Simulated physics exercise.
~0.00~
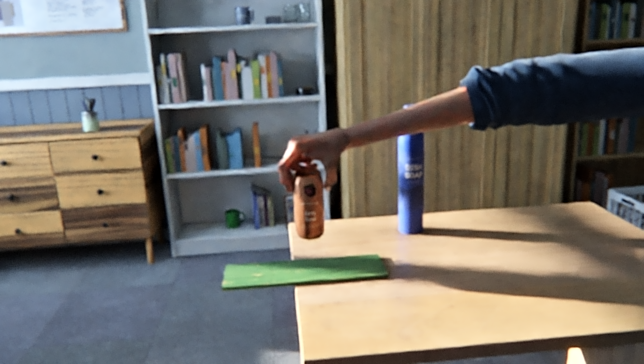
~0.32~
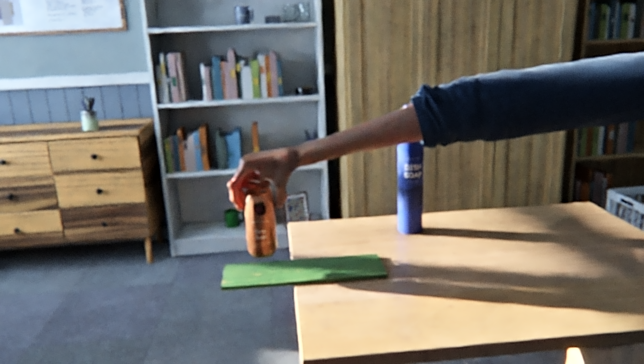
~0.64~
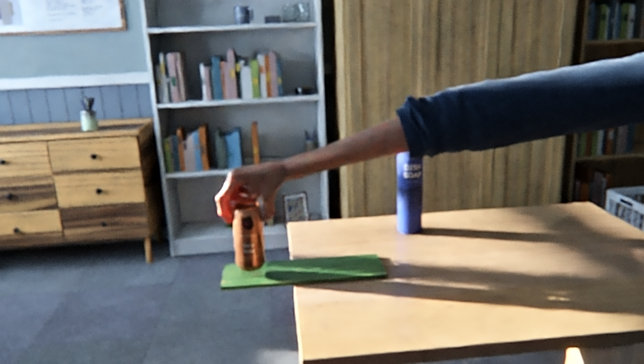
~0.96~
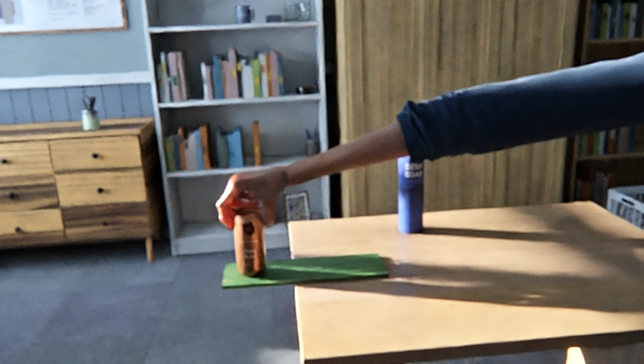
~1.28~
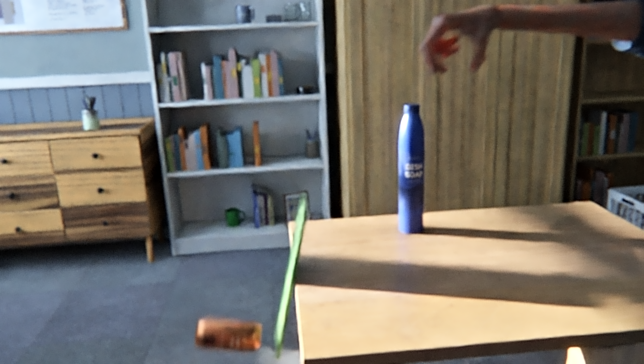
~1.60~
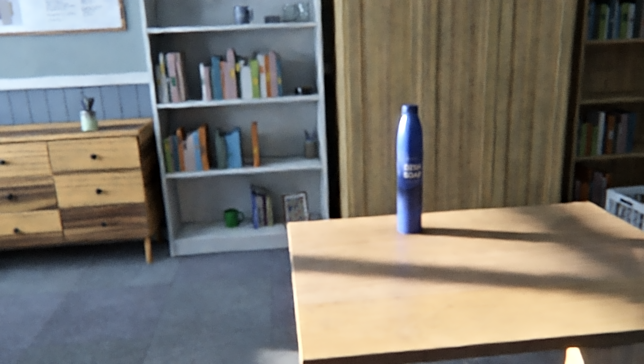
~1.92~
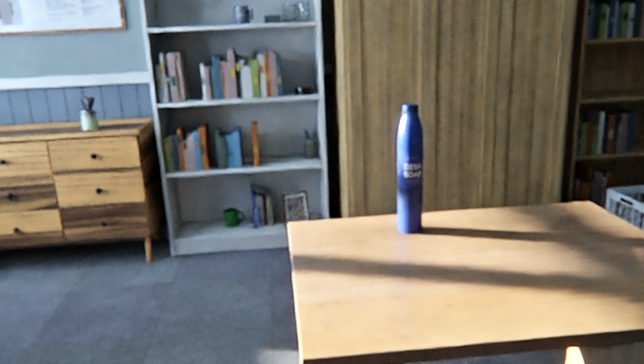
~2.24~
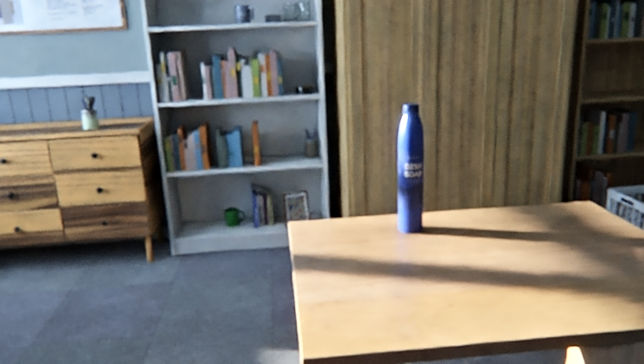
A hand lowered an orange can onto the overhanging end of a green plank at the table's left edge, then let go and drew back. The plank tipped and dropped out of sight with the can, while the blue bottle stayed standing.
